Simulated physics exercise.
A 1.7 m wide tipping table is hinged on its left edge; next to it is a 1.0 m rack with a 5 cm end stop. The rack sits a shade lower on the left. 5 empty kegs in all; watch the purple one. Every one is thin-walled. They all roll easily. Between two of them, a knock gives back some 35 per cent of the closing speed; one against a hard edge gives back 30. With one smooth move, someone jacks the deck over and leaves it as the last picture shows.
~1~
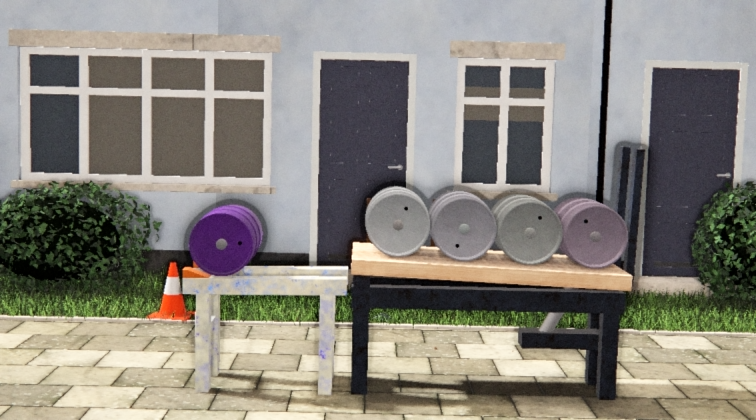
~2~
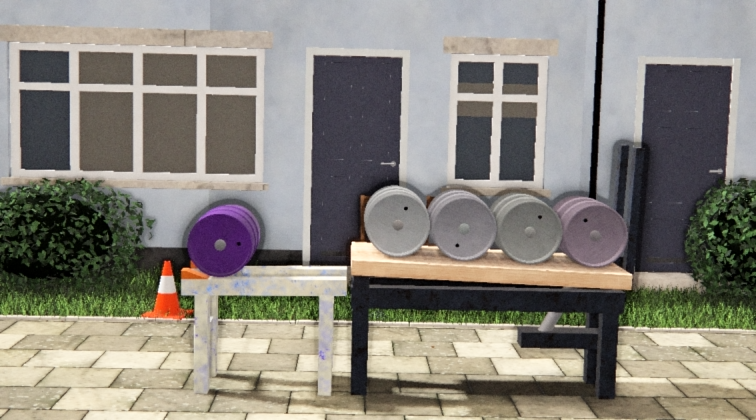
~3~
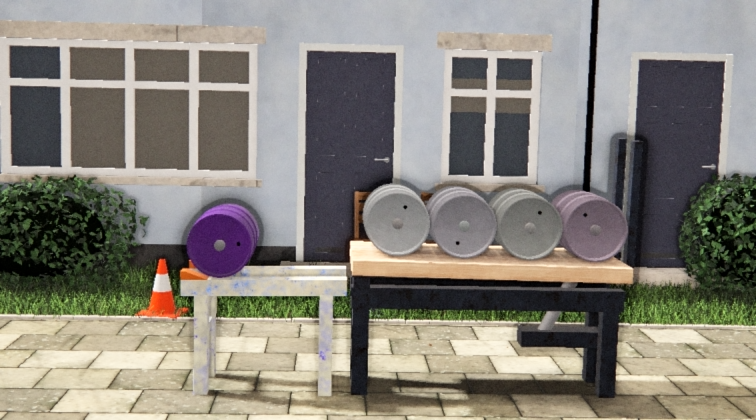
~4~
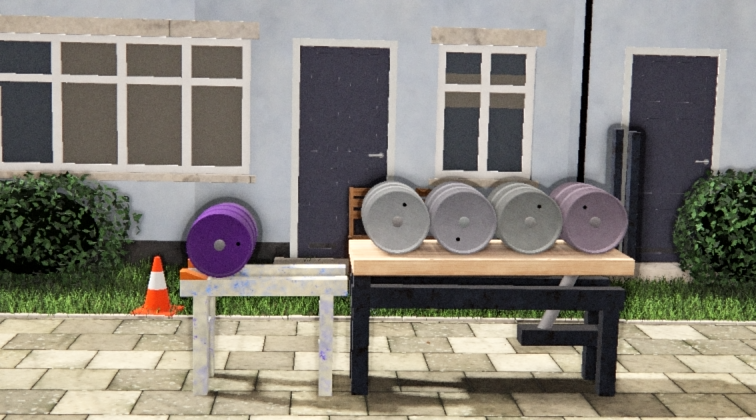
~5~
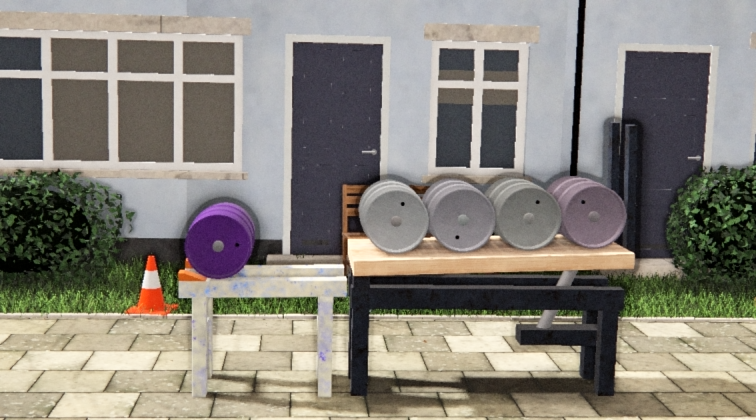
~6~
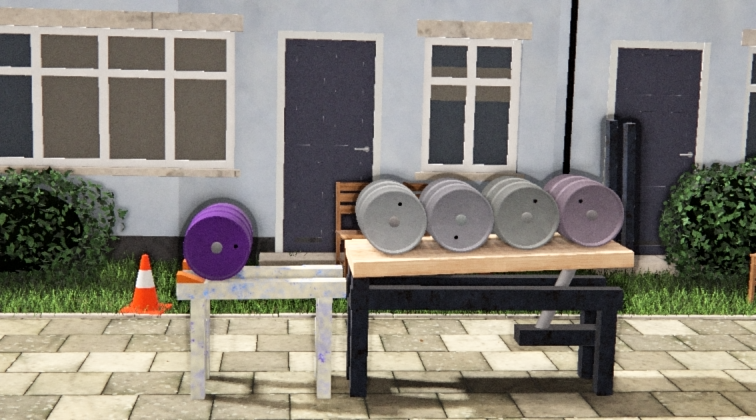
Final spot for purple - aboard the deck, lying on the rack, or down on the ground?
I would say lying on the rack.
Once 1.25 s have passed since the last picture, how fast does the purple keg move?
I'd put it near 0.0 m/s.
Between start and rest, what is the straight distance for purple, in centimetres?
Purple shifts something like 5.
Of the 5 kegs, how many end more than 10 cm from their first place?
The number you get is 4.
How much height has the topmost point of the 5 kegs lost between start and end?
Some 0 cm lower.
Another 1.2 s on from the last picture, purple is on the rack, 25 cm from the rack's far end; 0 lost over the end.
In the end (2.9 s after the last picture), purple is on the rack, 20 cm from the rack's far end; 0 lost over the end.
